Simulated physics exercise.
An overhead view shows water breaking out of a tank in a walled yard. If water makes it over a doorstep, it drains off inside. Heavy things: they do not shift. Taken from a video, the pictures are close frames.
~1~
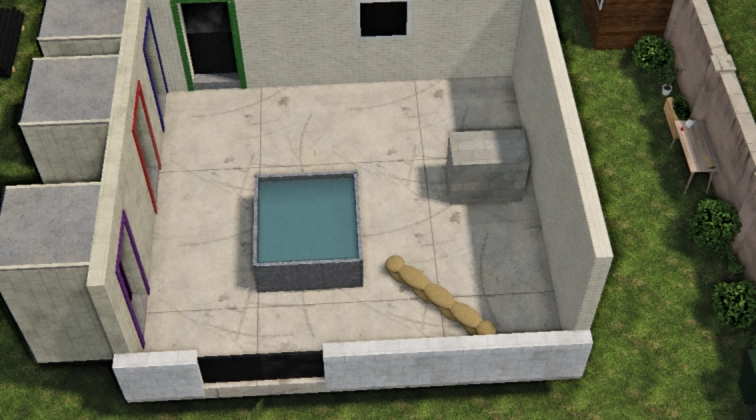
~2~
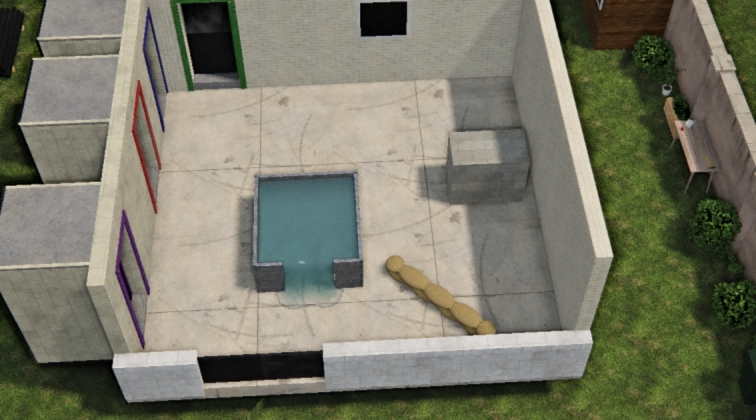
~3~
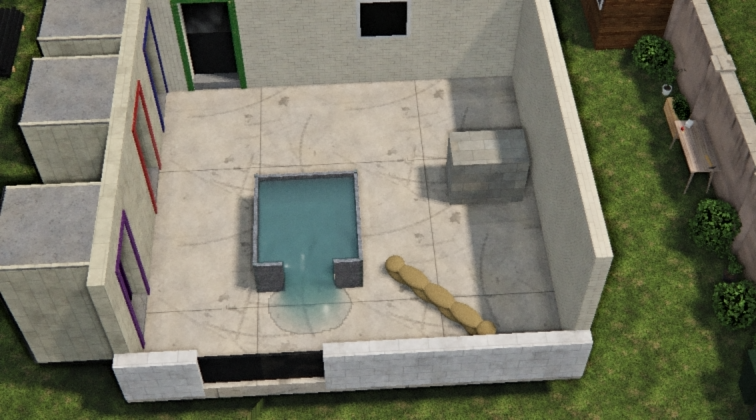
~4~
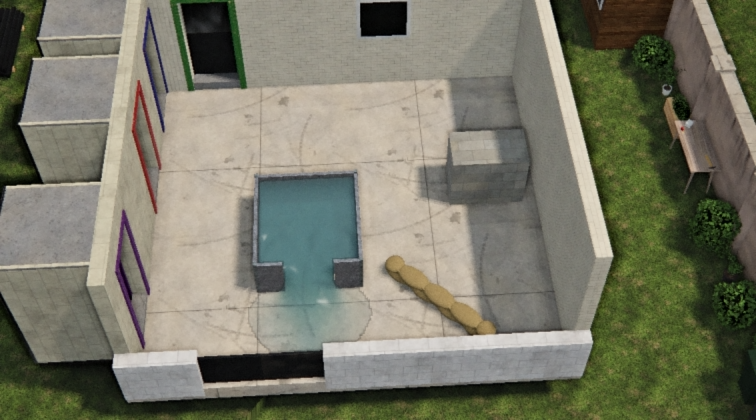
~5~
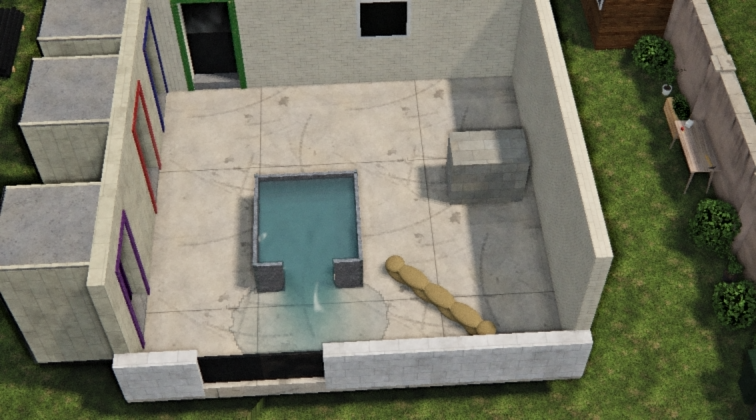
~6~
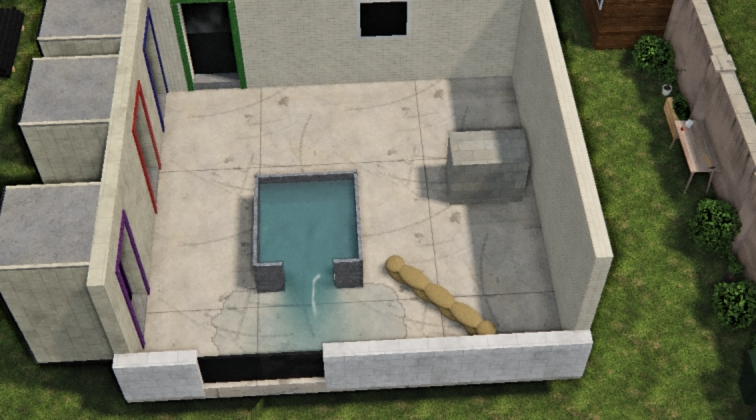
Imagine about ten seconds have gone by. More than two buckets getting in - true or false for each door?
Blue door: True; red door: False; purple door: True; green door: False.
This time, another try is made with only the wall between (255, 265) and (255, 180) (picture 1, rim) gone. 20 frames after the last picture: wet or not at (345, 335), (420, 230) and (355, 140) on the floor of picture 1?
Taken in turn they're swamped, unwetted and unwetted.
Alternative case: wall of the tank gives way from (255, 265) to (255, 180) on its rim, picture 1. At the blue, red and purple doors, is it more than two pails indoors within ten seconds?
Result - blue: Above the limit; red: Above the limit; purple: Above the limit.
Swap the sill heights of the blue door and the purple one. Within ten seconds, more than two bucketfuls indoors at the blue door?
The blue one stays within the limit.
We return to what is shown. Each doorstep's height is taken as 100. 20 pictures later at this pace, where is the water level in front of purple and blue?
In order: Roughly 180 % and 0 %.
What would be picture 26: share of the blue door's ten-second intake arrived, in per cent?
Close to 0 out of every hundred.
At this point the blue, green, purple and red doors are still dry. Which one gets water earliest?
The purple one.
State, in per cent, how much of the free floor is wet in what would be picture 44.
Around 65 percent.
A moment on, water covers 15 % of the floor; the blue door not reached, the red door not reached, the purple door not reached, the green door not reached.
Next, water covers 20 % of the floor; the blue door not reached, the red door not reached, the purple door under two buckets in, the green door not reached.
Then, water covers 35 % of the floor; the blue door not reached, the red door wet at the sill, nothing in, the purple door over two buckets in, the green door not reached.
Later, water covers 65 % of the floor; the blue door under two buckets in, the red door wet at the sill, nothing in, the purple door far over two buckets in, the green door wet at the sill, nothing in.
In the end, water covers 90 % of the floor; the blue door over two buckets in, the red door wet at the sill, nothing in, the purple door far over two buckets in, the green door wet at the sill, nothing in.
